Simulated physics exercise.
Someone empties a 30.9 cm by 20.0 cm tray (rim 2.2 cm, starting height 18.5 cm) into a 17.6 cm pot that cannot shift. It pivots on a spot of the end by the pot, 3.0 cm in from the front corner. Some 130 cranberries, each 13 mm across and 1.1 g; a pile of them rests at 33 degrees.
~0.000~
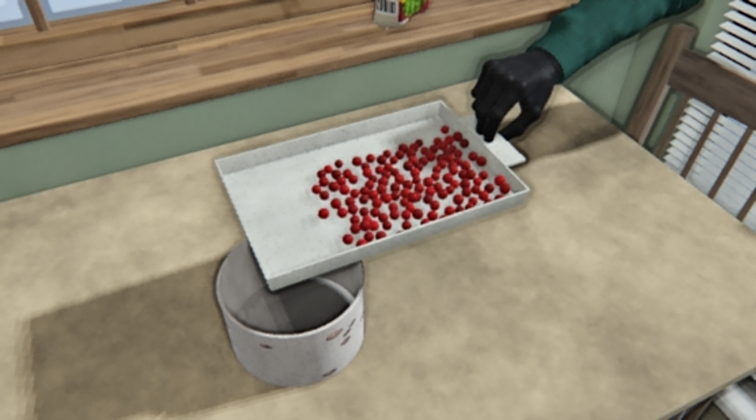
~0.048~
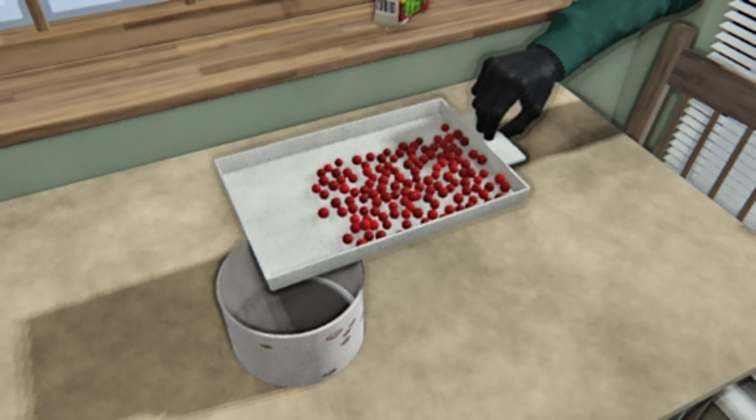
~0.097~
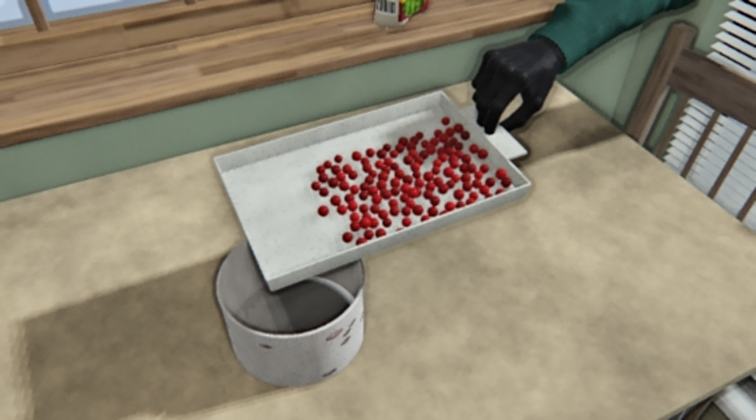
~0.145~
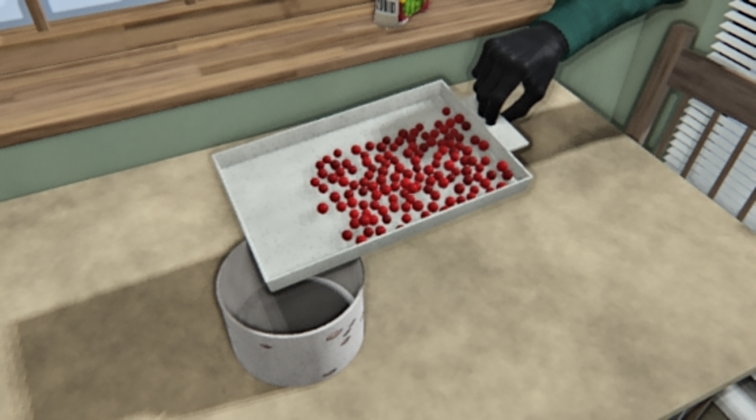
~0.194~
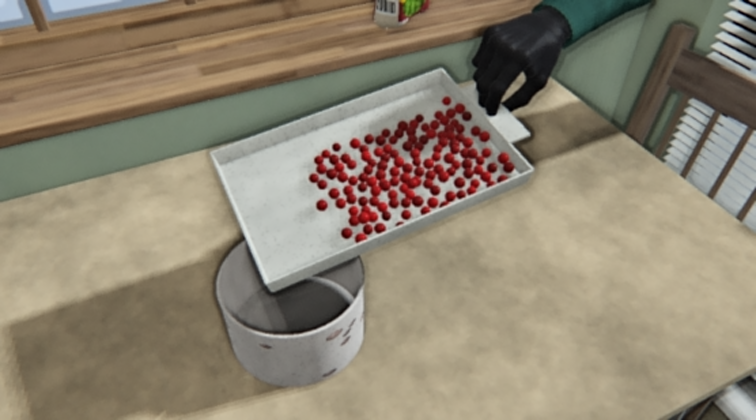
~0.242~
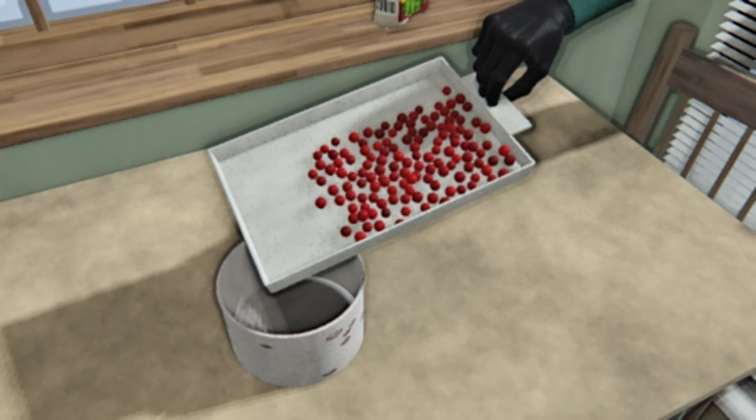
A tray of small red berries gradually tilts as a black-gloved hand raises its right end.
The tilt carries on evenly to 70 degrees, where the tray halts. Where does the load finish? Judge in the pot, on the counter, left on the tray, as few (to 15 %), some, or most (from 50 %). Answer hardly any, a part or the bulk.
Pot: Hardly any, counter: Hardly any, tray: The bulk.
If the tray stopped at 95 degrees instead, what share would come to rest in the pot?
In that case some 0 per cent.
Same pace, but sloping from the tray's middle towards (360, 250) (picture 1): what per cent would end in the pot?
Some 0 per cent.
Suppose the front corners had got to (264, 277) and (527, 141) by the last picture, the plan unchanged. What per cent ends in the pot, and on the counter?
Pot 0, counter 15.
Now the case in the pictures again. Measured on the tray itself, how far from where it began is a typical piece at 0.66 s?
About 8 cm.
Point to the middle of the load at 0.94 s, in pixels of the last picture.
At about (319, 209).
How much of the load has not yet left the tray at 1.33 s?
About 95 per cent.
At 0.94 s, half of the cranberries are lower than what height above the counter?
Roughly 26 cm.
After 0.66 s, tilt 40 degrees; the tray holds 100 %, the pot 0 %.
After 0.94 s, tilt 58 degrees; the tray holds 100 %, the pot 0 %.
Then, at 1.33 s, tilt 70 degrees; the tray holds 95 %, the pot 0 %.
At rest (2.1 s), pot 0 %, counter 5 %, tray 95 %.
